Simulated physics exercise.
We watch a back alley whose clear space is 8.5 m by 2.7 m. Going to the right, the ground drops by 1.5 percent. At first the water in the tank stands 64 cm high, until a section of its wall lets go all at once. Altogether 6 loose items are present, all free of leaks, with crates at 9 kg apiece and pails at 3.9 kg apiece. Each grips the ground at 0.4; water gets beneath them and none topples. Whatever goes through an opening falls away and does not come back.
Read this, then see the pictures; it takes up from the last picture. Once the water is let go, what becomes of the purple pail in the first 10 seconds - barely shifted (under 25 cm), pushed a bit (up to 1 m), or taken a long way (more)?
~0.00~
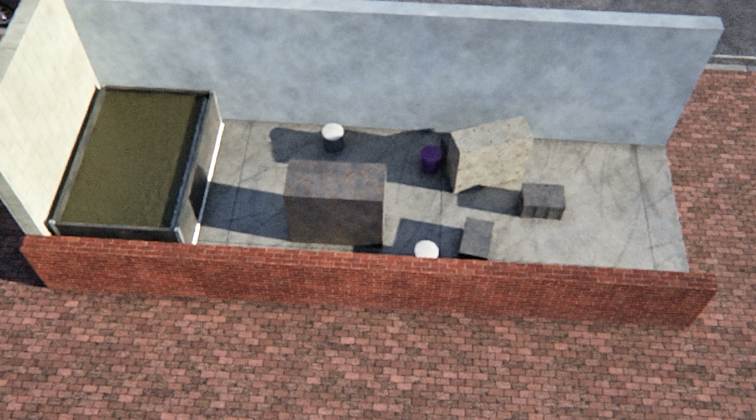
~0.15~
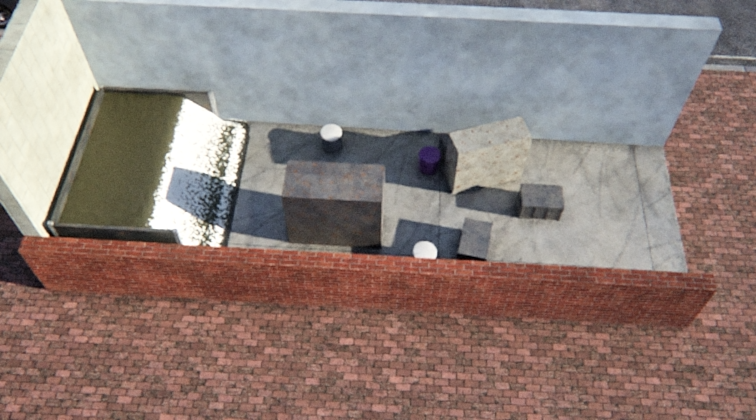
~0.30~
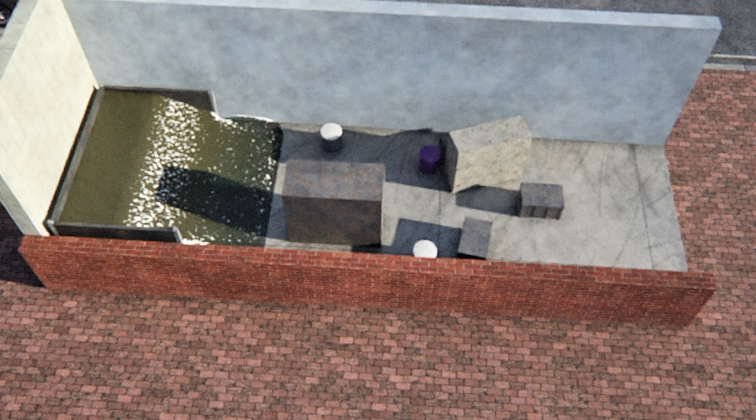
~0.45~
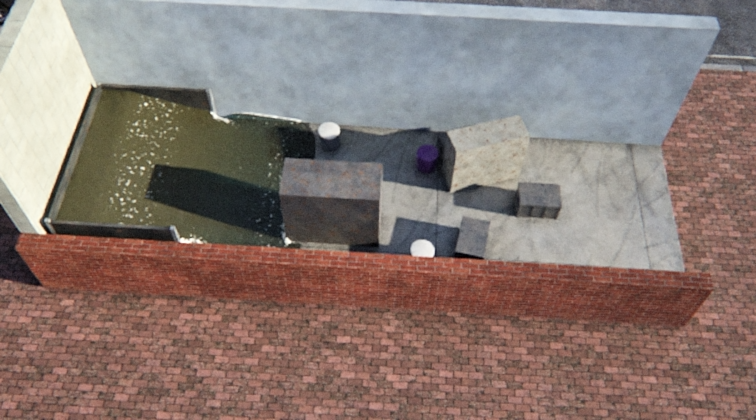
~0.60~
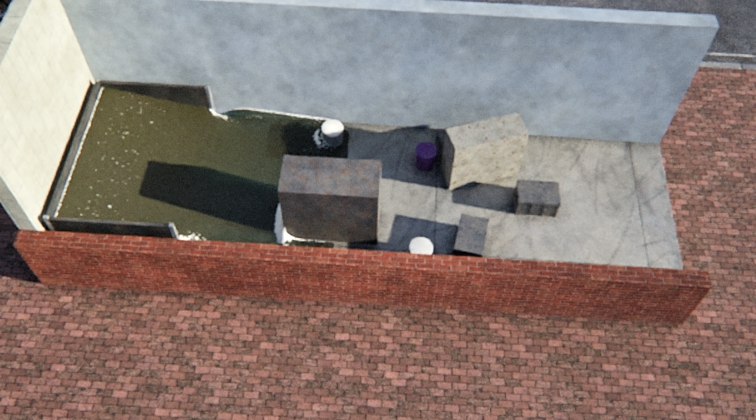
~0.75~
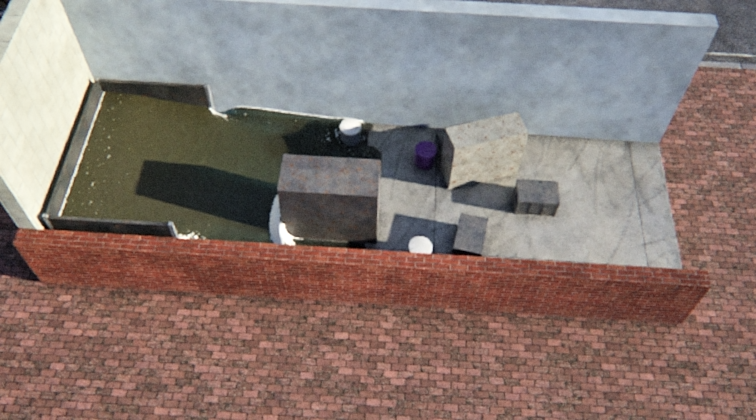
It is pushed a bit.
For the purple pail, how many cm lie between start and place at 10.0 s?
Distance: Near 80 cm.
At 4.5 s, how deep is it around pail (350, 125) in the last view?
About 19 cm.
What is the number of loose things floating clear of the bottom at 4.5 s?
That would be 2 of them.
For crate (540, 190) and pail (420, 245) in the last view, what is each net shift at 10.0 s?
Log: Item 1 gone out; item 2 gone out.
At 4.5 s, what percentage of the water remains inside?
I'd say some 70 percent hasn't gone yet.
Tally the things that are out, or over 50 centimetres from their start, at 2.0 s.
Count: 5.
After 2.0 s the purple pail is near (473, 131), 0.7 m from its start, afloat; 0 of 6 are out; 5 afloat.
After 4.5 s the purple pail is near (472, 135), 0.7 m from its start, afloat; 4 of 6 are out; 2 afloat.
After 7.0 s the purple pail is near (471, 139), 0.7 m from its start, afloat; 4 of 6 are out; 2 afloat.
After 10.0 s the purple pail is near (471, 140), 0.7 m from its start, afloat; 4 of 6 are out; 2 afloat.
